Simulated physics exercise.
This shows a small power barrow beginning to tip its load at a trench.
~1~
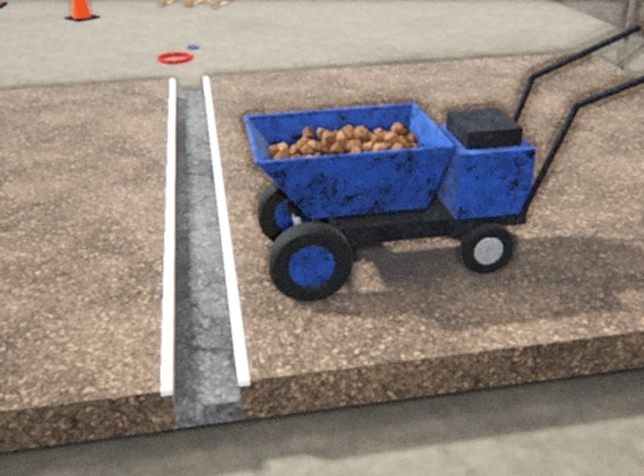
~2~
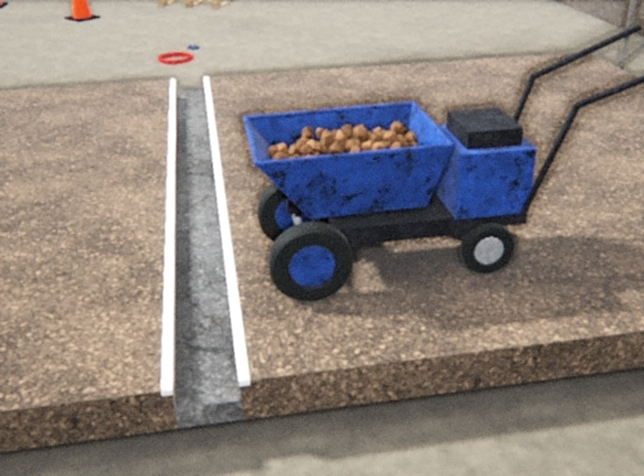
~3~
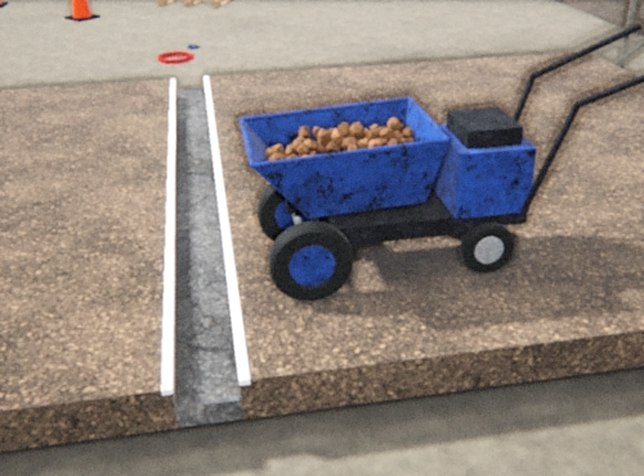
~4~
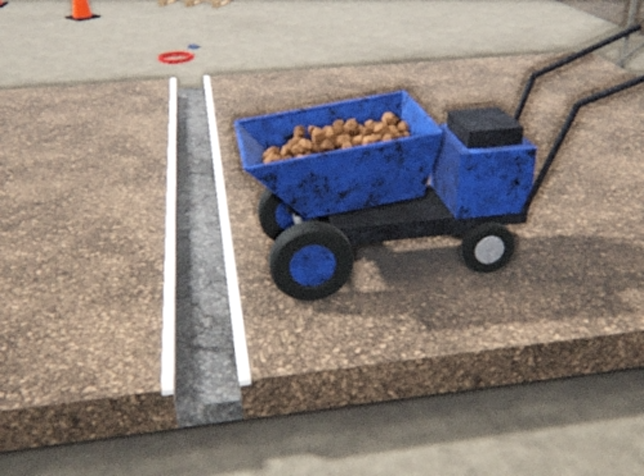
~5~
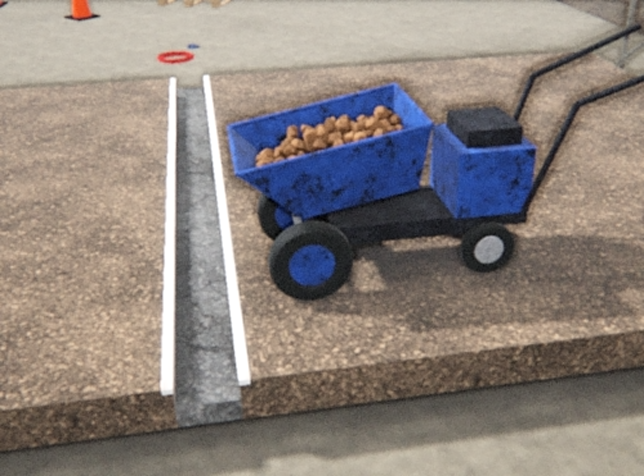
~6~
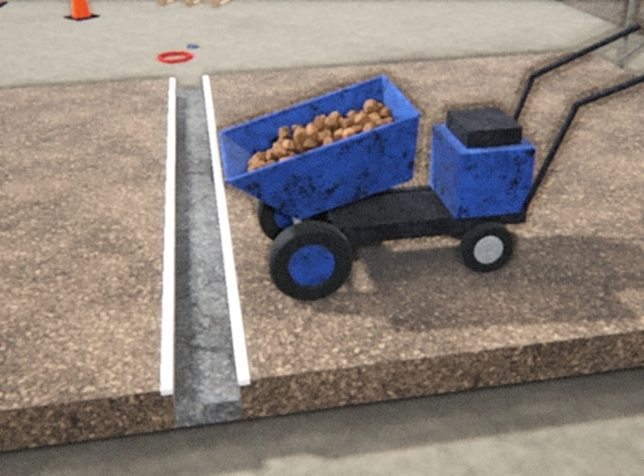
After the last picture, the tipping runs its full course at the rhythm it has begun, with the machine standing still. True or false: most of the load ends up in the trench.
False.
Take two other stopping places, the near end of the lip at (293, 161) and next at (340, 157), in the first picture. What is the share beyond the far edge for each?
First position: Some 20 percent; second position: Some 0 percent.
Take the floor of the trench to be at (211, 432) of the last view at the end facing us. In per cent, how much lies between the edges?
I'd put it at about 30 in a hundred.
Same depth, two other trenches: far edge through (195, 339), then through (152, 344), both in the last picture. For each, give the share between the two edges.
First try: About 0 %; second try: About 40 %.
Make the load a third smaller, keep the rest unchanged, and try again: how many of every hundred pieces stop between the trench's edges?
Some 30 per cent.
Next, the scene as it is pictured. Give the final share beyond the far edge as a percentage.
Roughly 55 per cent of the load.
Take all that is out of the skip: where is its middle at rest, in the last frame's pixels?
The centre settles at about (149, 282).
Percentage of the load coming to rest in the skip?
20 in a hundred, roughly.
Shortly afterwards, skip tipped steeply; the whole lot in the skip.
Next, skip tipped steeply; all but a few in the skip; only a few in or heaped over the trench; a little beyond it; only a few falling.
Some moments later, skip tipped right over; near a quarter in the skip; near a quarter in or heaped over the trench; near half beyond it.
In the end, skip tipped right over; near a quarter in the skip; near a quarter in or heaped over the trench; near half beyond it.
